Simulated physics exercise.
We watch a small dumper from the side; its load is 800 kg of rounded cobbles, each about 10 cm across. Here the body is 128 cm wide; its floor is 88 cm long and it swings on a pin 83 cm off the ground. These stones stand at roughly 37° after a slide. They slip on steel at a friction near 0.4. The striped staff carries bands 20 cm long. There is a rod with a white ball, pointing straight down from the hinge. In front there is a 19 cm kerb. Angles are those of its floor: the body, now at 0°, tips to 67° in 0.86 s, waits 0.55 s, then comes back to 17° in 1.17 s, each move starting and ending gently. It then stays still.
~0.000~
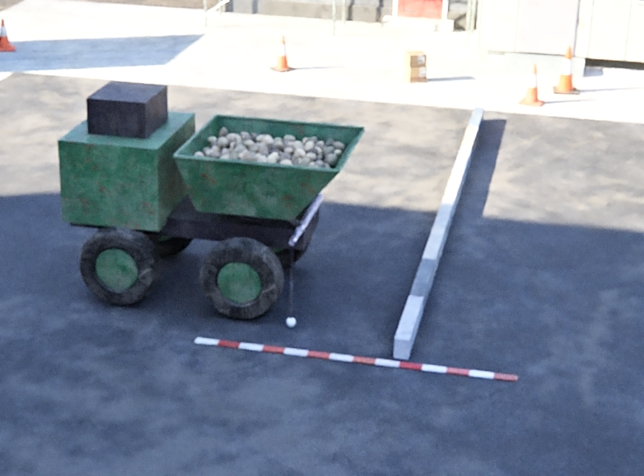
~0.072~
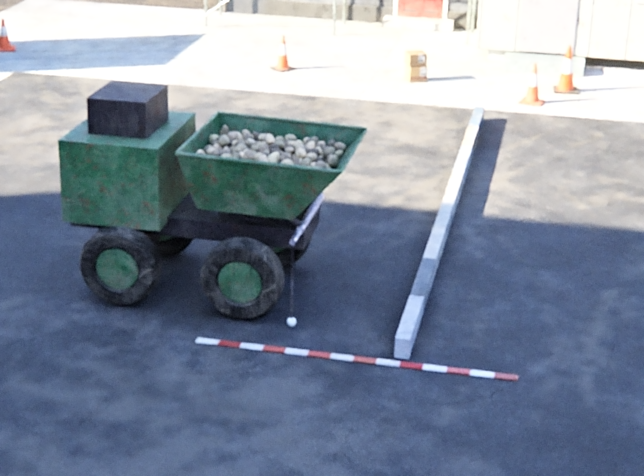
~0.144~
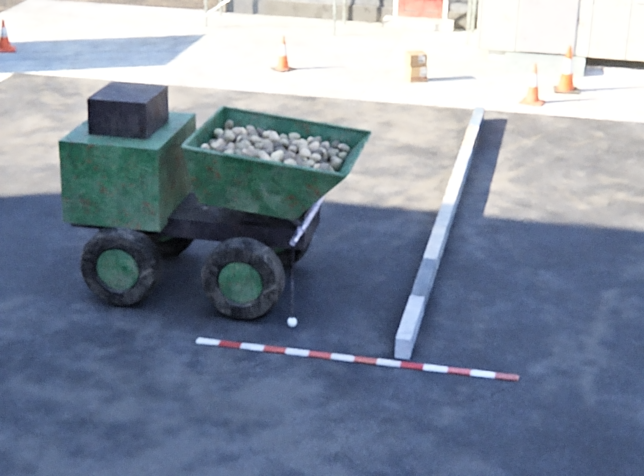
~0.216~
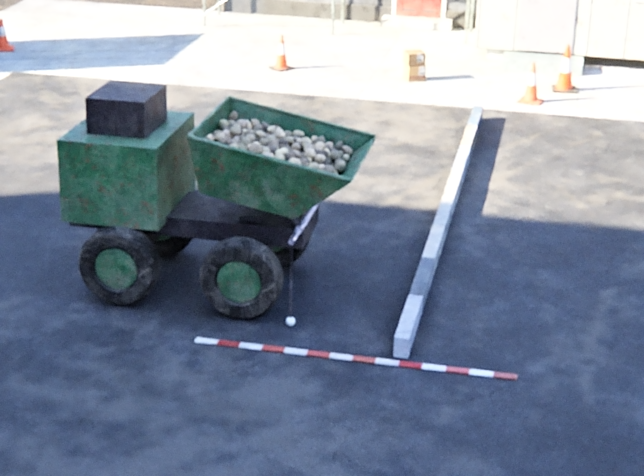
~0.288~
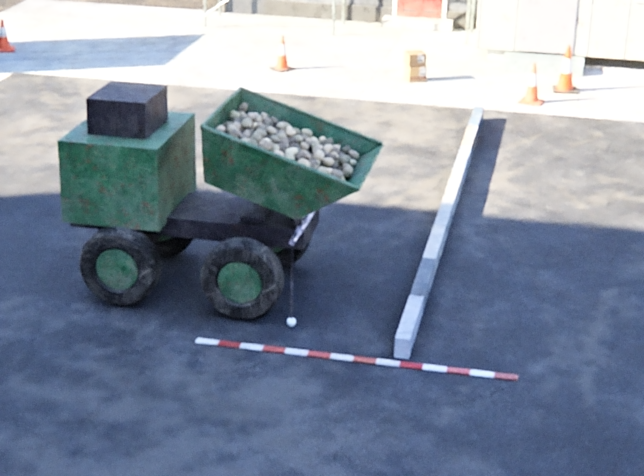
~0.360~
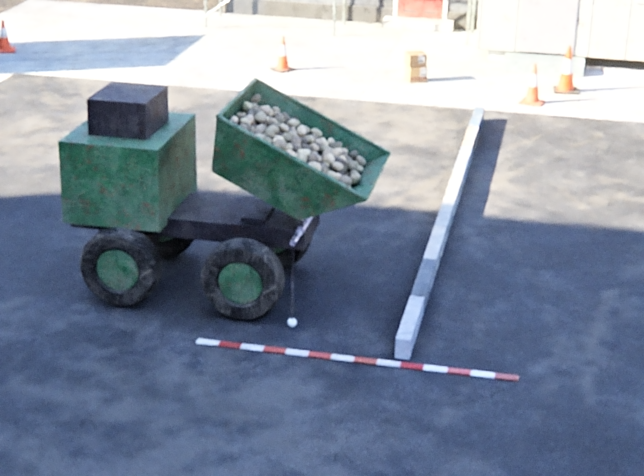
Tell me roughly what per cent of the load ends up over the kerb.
Around 70 out of 100.
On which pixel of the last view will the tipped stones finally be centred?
About (465, 308).
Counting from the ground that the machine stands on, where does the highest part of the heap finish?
Roughly 36 cm above the ground.
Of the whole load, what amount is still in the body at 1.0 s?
I'd say it's holding near 90 per cent.
After 0.6 s the floor is at 56°; 100 % in the body; the foremost stones are at (376, 209).
After 1.0 s the floor is at 67°; 92 % in the body, 7 % on this side of the kerb, 1 % over the kerb; the foremost stones are at (430, 265).
After 3.0 s the floor is at 17°; 17 % in the body, 13 % on this side of the kerb, 70 % over the kerb; the foremost stones are past the picture's edge.
After 5.9 s the floor is at 17°; 17 % in the body, 13 % on this side of the kerb, 70 % over the kerb; the foremost stones are past the picture's edge.
